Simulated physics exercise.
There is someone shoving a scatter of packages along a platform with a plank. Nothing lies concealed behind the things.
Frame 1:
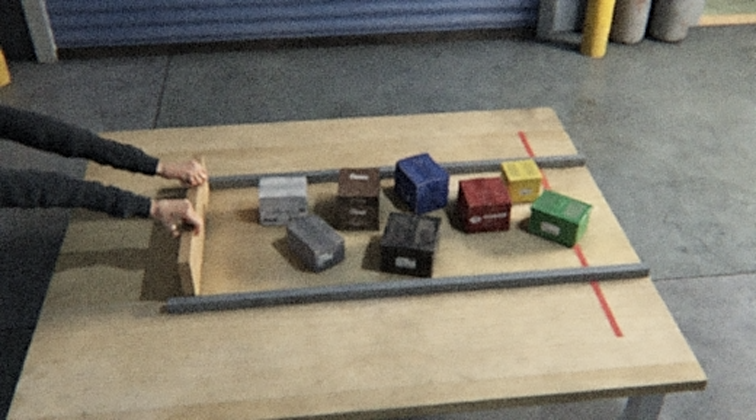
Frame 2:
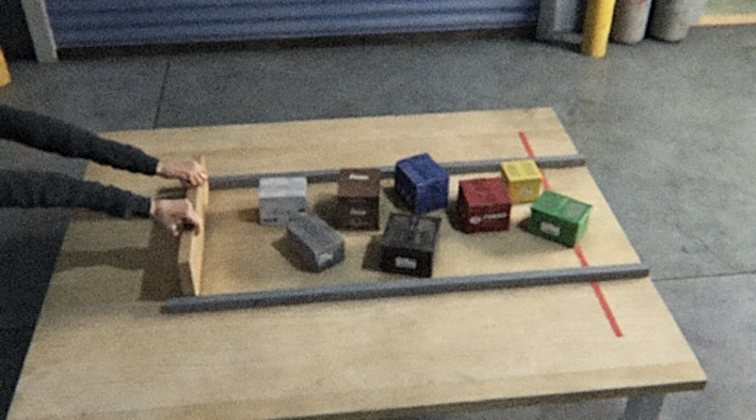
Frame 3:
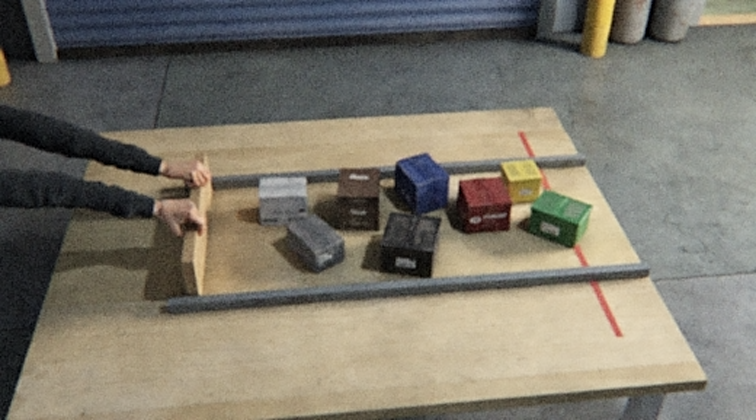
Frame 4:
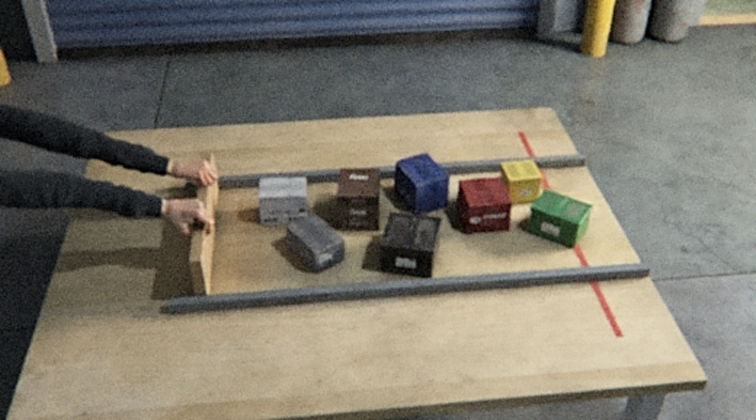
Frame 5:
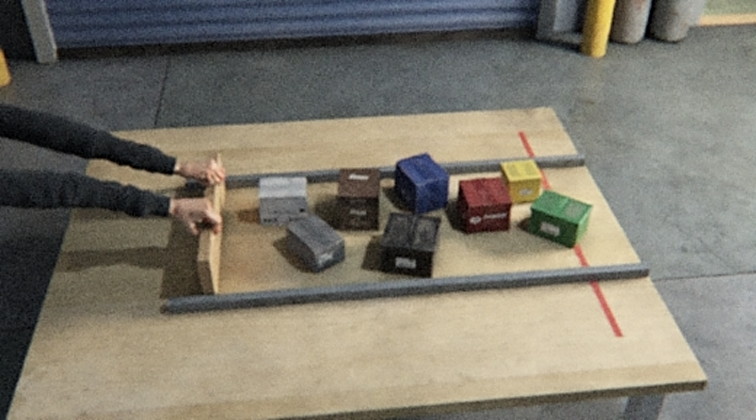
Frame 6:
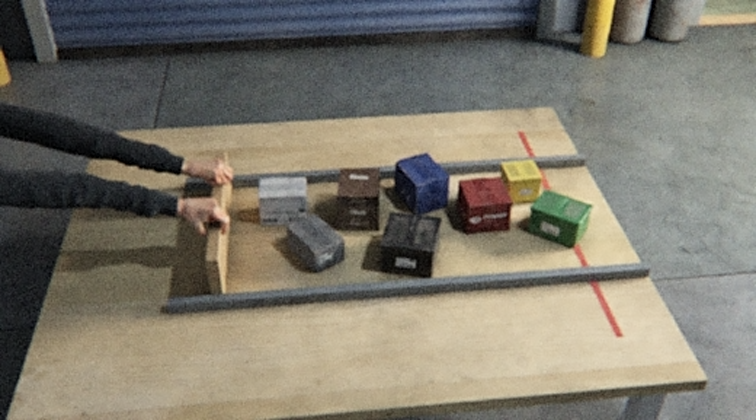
In the video, two hands hold a wooden plank upright at the left end of a railed tabletop and, after barely moving, slide it slightly right toward eight scattered, differently coloured boxes, which stay still near a red line.
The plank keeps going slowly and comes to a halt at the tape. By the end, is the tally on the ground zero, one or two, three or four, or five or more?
At least five drop.
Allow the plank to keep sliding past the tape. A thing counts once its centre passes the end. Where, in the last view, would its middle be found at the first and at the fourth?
In pixels, around (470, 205) followed by around (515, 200).
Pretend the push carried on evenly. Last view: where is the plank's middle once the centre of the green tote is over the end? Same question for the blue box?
Around (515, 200) first and around (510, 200) second.
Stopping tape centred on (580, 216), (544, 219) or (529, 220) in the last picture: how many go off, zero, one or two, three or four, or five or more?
5 or more; 3 or 4; either three or four.
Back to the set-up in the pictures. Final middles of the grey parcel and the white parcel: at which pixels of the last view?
In the last picture the grey parcel sits around (591, 229) and the white parcel around (575, 182).
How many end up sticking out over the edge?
Expected count: 0.
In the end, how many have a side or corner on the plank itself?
Count: 2.
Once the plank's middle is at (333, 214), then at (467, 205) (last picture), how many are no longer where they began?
The count is 4 at the first point and 8 at the second.
Early on, none off yet; green tote at rest near (560, 219); yellow tote at rest near (520, 182); red parcel at rest near (484, 205).
Finally, the number that fall off is five or more; lost, brown box, black tote, blue box, red parcel, yellow tote and green tote.
